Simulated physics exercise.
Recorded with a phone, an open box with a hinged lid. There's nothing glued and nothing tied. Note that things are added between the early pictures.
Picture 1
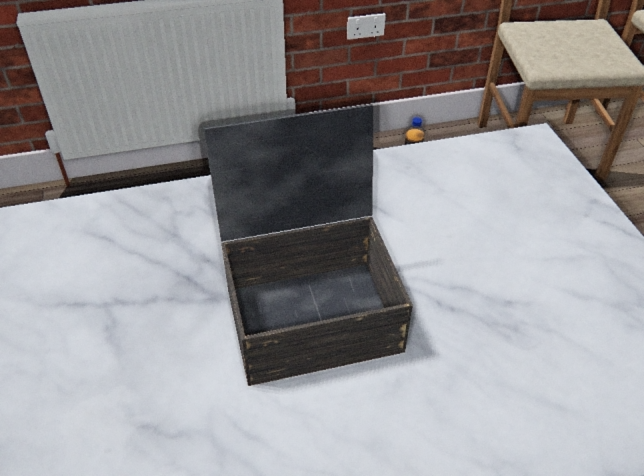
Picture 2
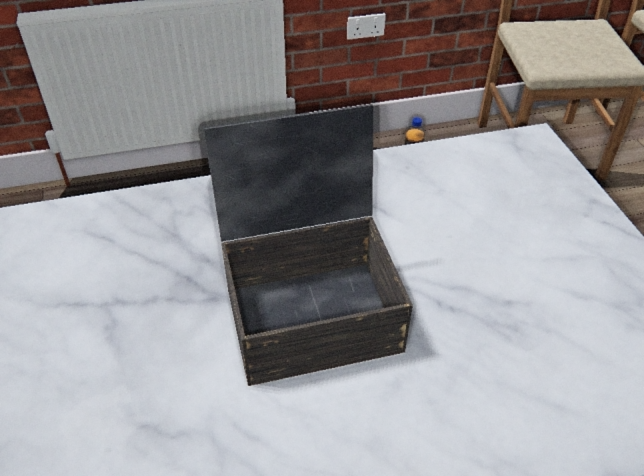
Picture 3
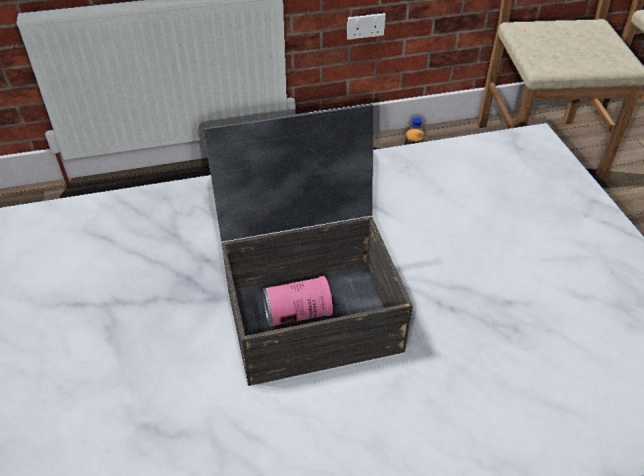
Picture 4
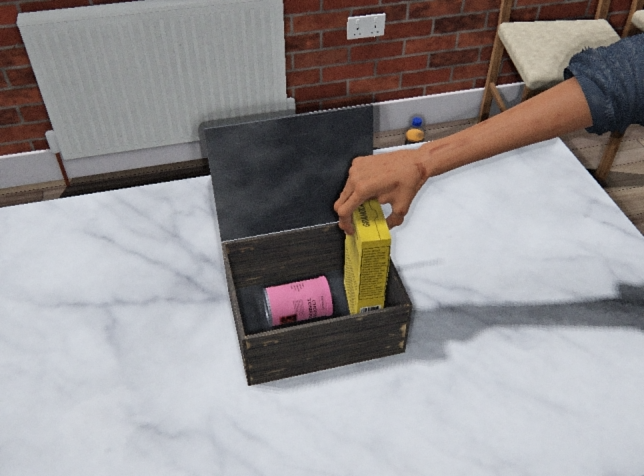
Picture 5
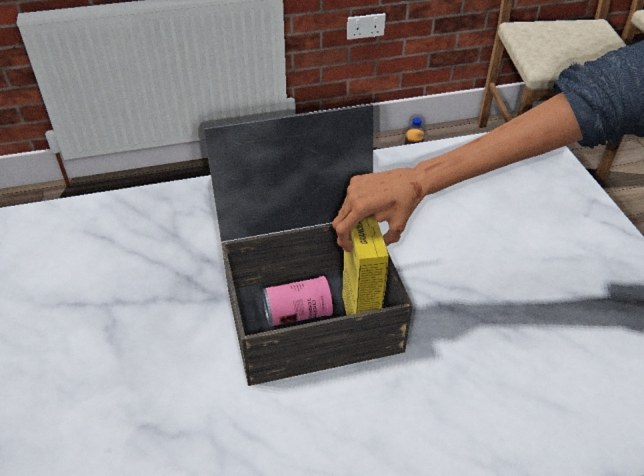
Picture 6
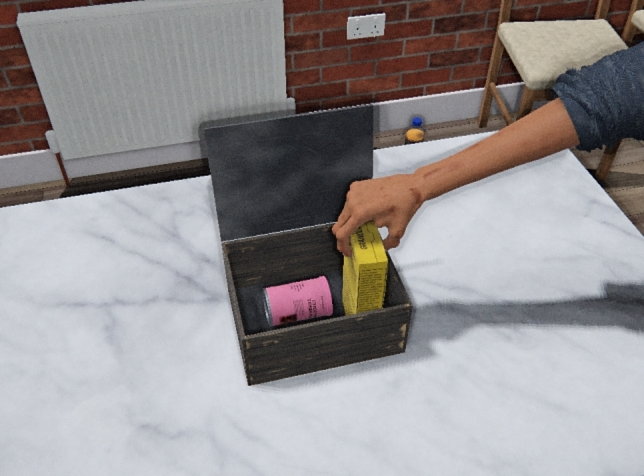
A hand reached in from the right and lowered a yellow packet into an open dark wooden box on a marble table, beside a pink tin that had appeared inside, and kept holding it.
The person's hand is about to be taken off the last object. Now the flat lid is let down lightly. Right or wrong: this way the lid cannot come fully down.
Right, it cannot come fully down.
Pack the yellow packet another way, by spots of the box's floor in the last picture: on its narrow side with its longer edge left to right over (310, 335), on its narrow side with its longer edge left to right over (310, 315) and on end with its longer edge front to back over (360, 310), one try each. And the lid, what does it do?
The first time the lid goes down fully, the second time it goes down fully, and the third time it can't shut.
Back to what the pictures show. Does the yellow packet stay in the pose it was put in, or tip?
By the end it has kept its angle.
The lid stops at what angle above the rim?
I'd put it at roughly 50°.
Then, 0.90 s on from there, lid starting down.
Then, 1.30 s on from there, lid 77° above the rim.
Then, 1.50 s on from there, lid 62° above the rim.
Then, 1.60 s on from there, lid 53° above the rim.
In the end, lid 50° above the rim; both unmoved. At the end, from the last picture's camera, yellow packet near (363, 283).
